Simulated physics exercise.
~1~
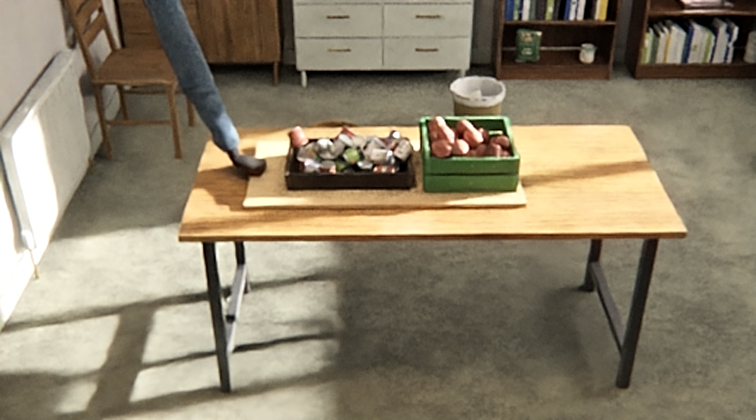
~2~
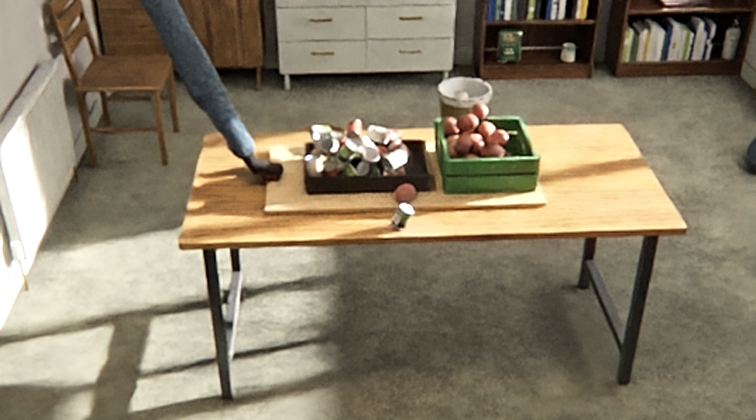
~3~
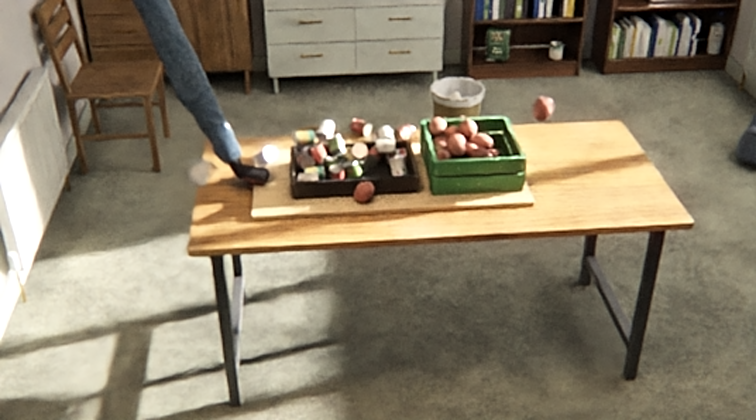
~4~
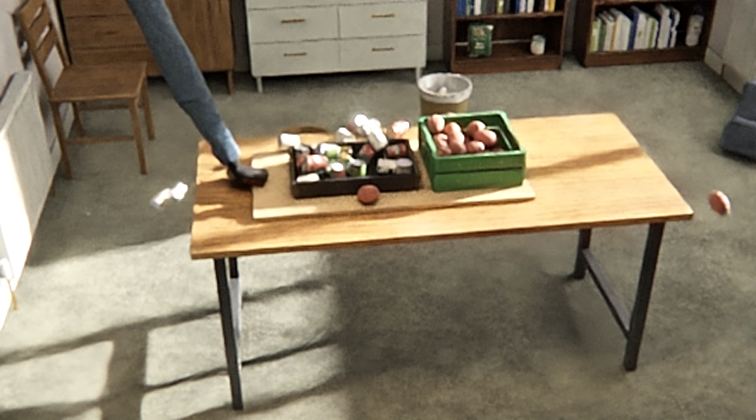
Sunlit room with wooden table, an arm shaking a board holding black and green tubs, small tins and red potatoes tumbling out.
